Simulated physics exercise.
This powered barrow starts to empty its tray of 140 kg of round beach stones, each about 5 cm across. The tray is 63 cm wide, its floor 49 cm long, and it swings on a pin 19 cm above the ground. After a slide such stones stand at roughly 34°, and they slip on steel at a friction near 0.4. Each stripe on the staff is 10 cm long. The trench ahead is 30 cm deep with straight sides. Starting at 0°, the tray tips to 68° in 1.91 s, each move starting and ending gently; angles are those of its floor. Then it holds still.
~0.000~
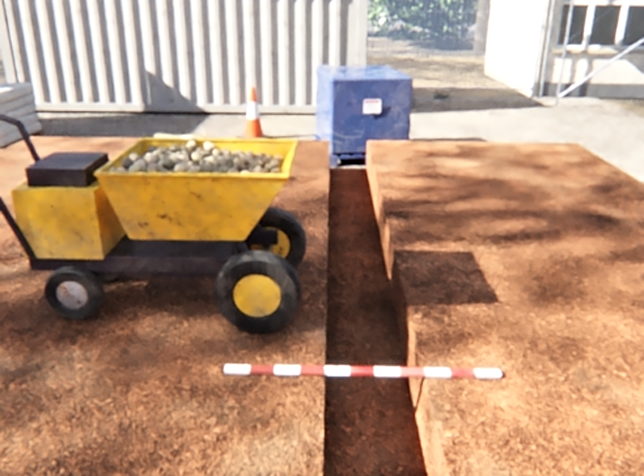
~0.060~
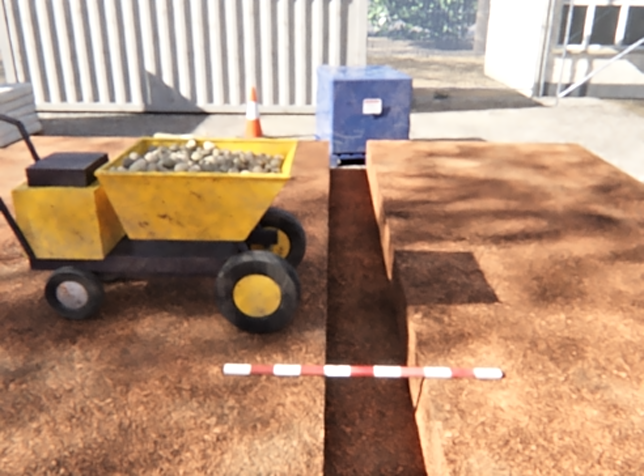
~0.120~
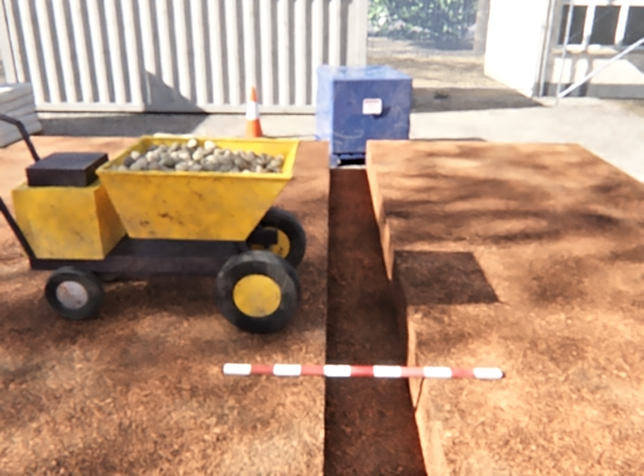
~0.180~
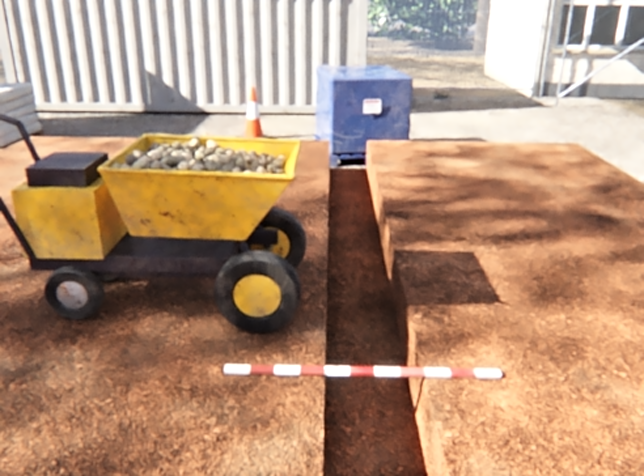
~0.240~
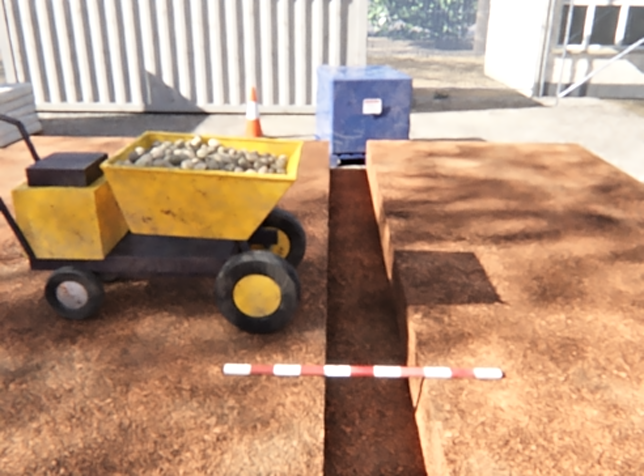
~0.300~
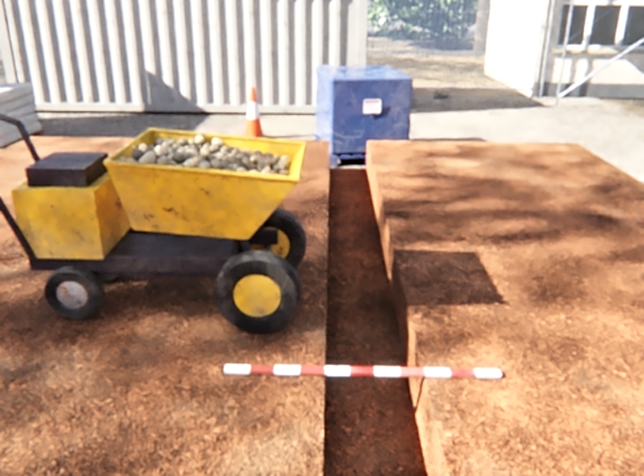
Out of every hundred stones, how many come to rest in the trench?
Close to 53 in a hundred.
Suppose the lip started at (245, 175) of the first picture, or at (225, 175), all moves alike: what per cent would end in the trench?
Near 90 per cent from the first place, 100 from the second.
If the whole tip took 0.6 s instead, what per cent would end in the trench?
Then about 30 per cent.
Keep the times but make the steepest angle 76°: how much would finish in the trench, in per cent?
In that case some 45 per cent.
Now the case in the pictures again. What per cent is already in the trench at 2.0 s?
About 15 per cent by then.
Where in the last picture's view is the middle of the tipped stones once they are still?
Around (401, 329).
After 1.4 s the floor is at 57°; 99 % in the tray, 1 % in the trench; the foremost stones are at (393, 237).
After 2.0 s the floor is at 68°; 48 % in the tray, 14 % in the trench, 38 % past the trench; the foremost stones are at (539, 315).
After 2.4 s the floor is at 68°; 27 % in the tray, 24 % in the trench, 49 % past the trench; the foremost stones are at (599, 309).
After 4.3 s the floor is at 68°; 0 % in the tray, 53 % in the trench, 47 % past the trench; the foremost stones are at (626, 309).
